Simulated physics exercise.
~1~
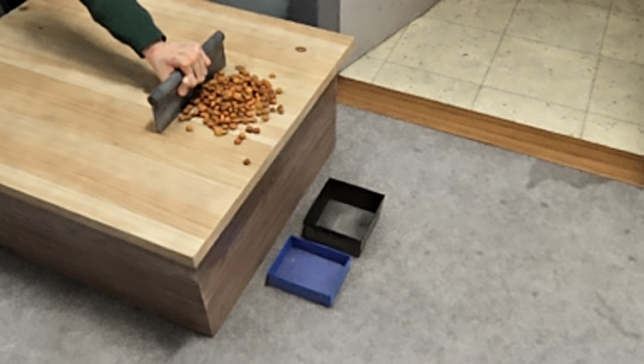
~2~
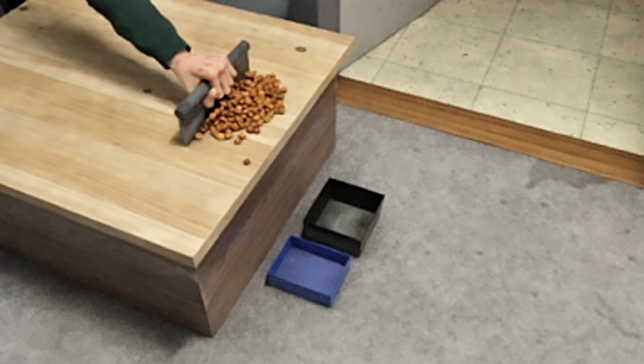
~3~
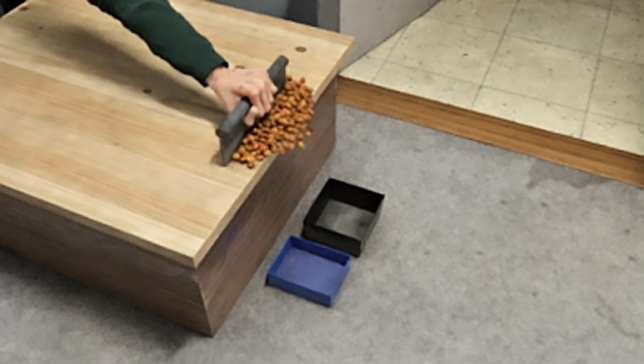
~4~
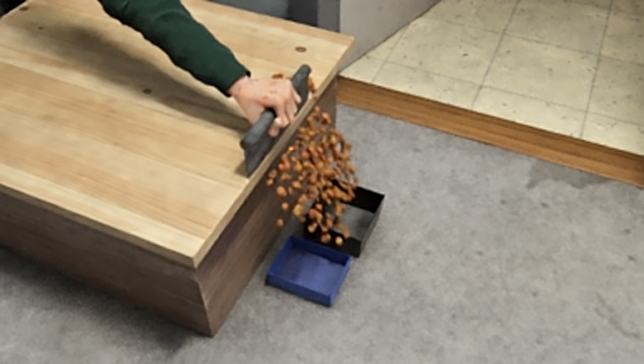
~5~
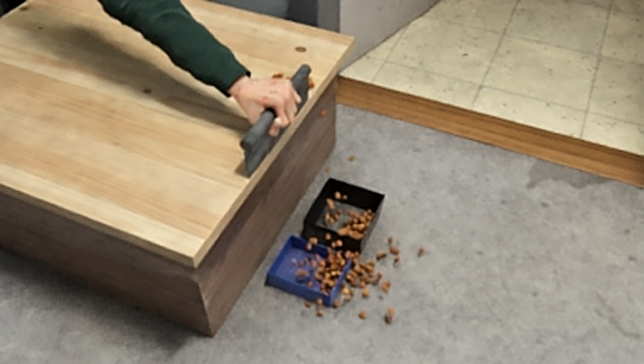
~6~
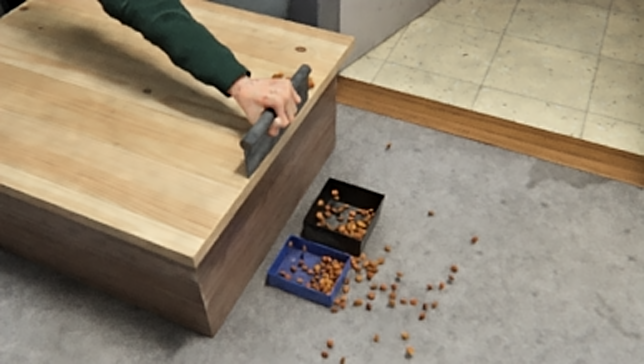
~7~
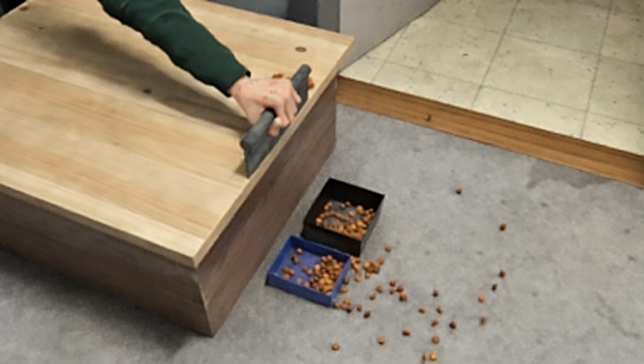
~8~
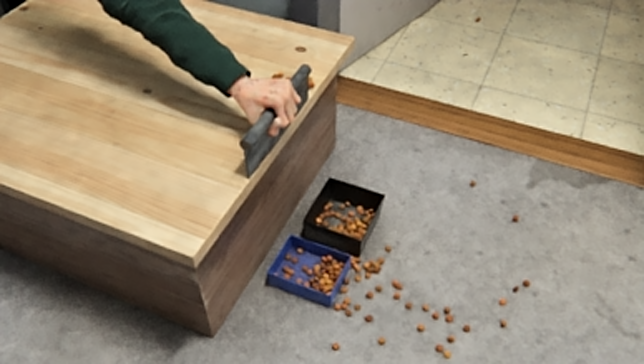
In the video, a hand uses a dark scraper to push a pile of brown kibble rightward across a wooden surface and over its edge. The pieces tumble down, many landing in a black tin and a blue tin, while others scatter across the gray floor and a few stay on top.
